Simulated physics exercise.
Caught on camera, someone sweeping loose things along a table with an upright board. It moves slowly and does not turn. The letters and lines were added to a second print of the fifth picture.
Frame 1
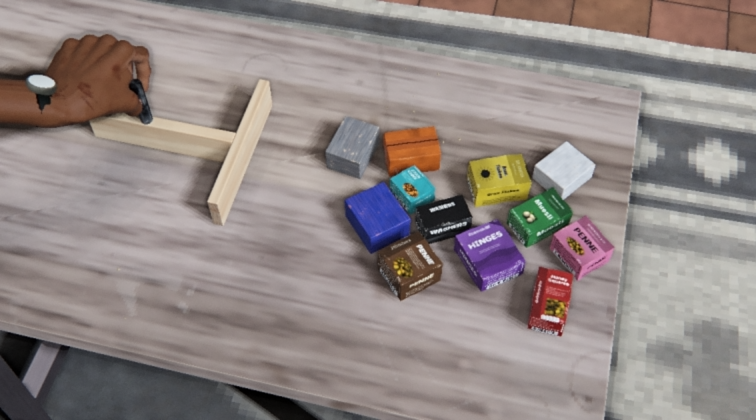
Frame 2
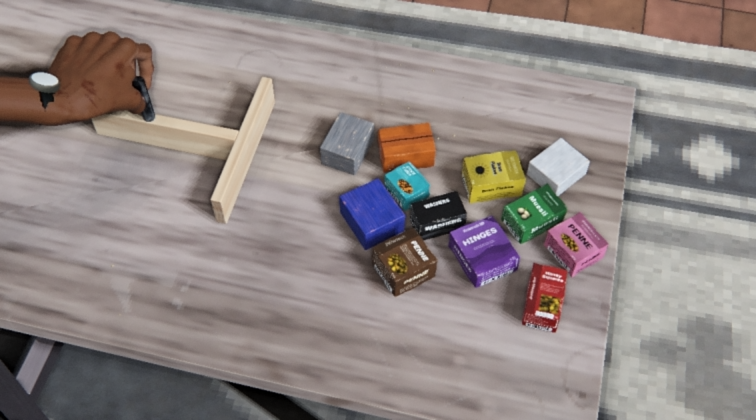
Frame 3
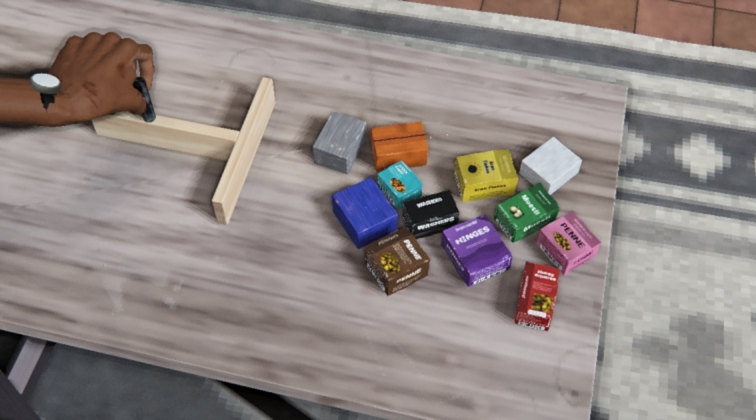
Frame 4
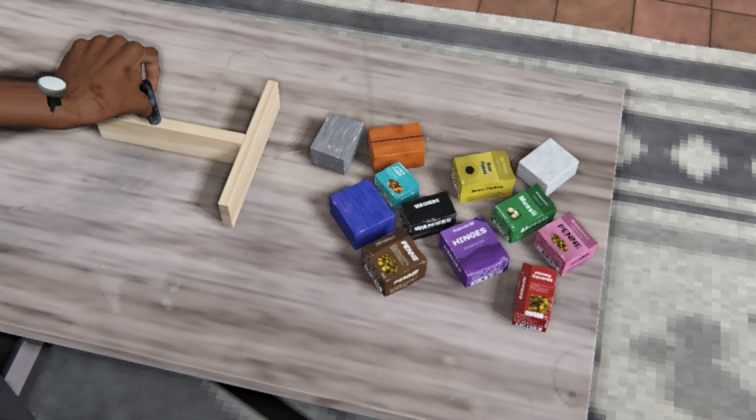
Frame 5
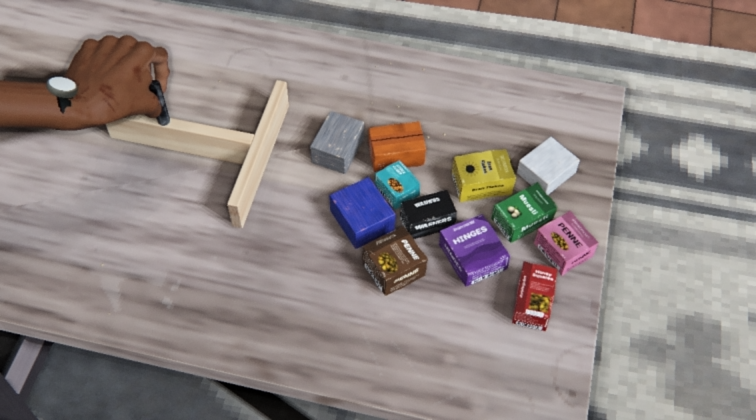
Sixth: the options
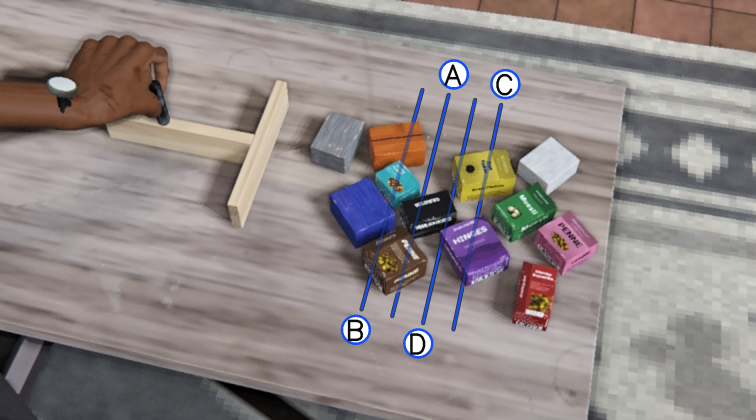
A hand held a wooden T-shaped board by its handle and slid it slowly a short way to the right across a table, while the colorful boxes and blocks beside it sat untouched.
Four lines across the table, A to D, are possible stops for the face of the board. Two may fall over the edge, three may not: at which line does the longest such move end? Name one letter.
As far as mark C.
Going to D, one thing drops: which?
It is the white block.
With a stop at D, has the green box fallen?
By then, no.
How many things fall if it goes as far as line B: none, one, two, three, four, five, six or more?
By then, none.
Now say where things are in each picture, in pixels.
Turquoise packet (413, 189); grey block (353, 147); blue block (377, 218), in the first frame.
Board (242, 136); pink packet (576, 245), in the second frame.
Board (244, 137); white block (550, 167), in the third frame.
Board (249, 140); red box (535, 297), in the fourth frame.
Board (258, 140); purple box (474, 250); black box (428, 215); yellow box (483, 175), in the fifth frame.
On the marked copy, A at (423, 197); B at (394, 191); C at (479, 208); D at (451, 202).
With C. Early on, board (336, 155); orange box (416, 151); grey block (370, 148).
Further on, board (417, 172); white block (601, 164); pink packet (569, 248).
At the end, board (478, 184); white block over the edge; yellow box (612, 189); one fallen.
As for the rest, A is within the limit but short; B is within the limit but short; D is within the limit but short.
